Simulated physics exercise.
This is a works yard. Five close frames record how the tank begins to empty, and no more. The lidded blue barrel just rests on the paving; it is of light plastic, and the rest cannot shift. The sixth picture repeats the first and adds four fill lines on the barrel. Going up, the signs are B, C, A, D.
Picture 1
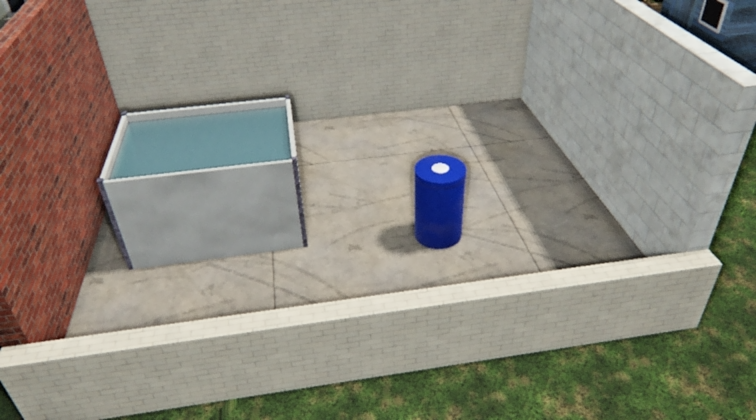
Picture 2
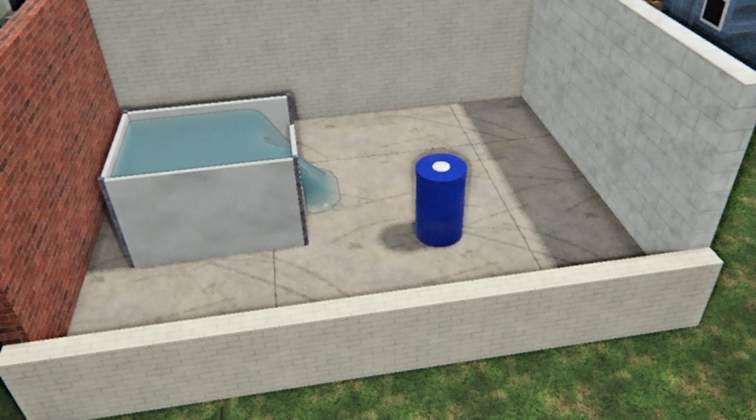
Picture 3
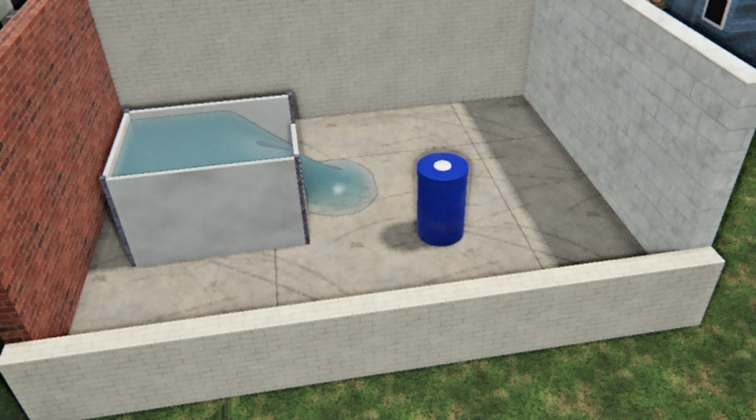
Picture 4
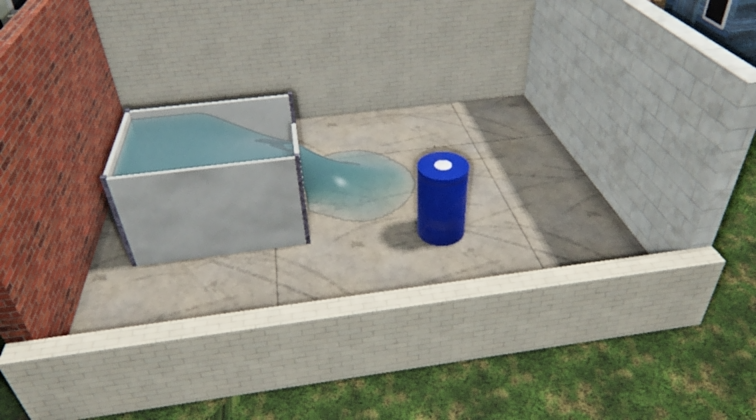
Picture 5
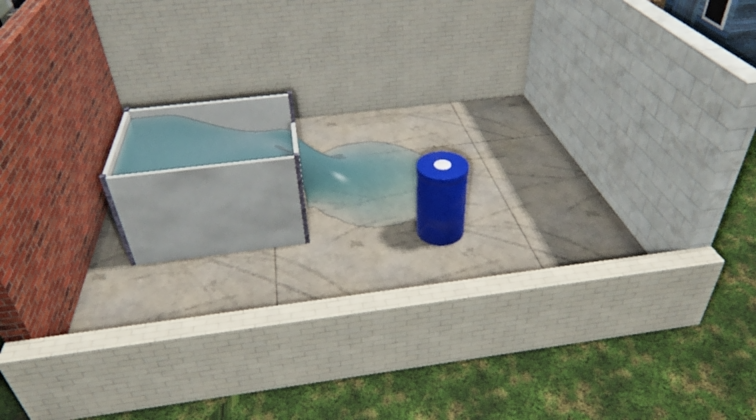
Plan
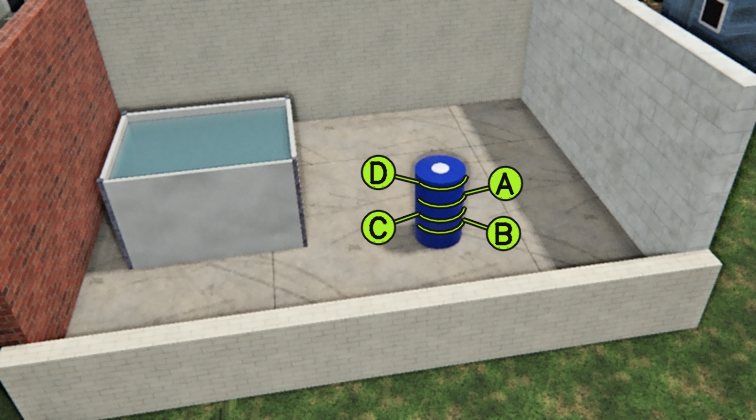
Water pouring from the right side of a large grey tank and spreading across a walled concrete yard beside a blue barrel.
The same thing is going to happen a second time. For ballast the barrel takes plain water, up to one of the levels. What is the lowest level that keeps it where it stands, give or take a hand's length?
Line B.
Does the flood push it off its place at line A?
No.
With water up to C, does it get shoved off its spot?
No, that is safe.
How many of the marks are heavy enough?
All four.
On the marked copy, A at (446, 206); B at (445, 232); C at (445, 220); D at (446, 188); from the bottom up B, C, A, D.
With A, it does not move.
With B, it shifts by a finger or two and stays.
With C, it does not move.
With D, it does not move.
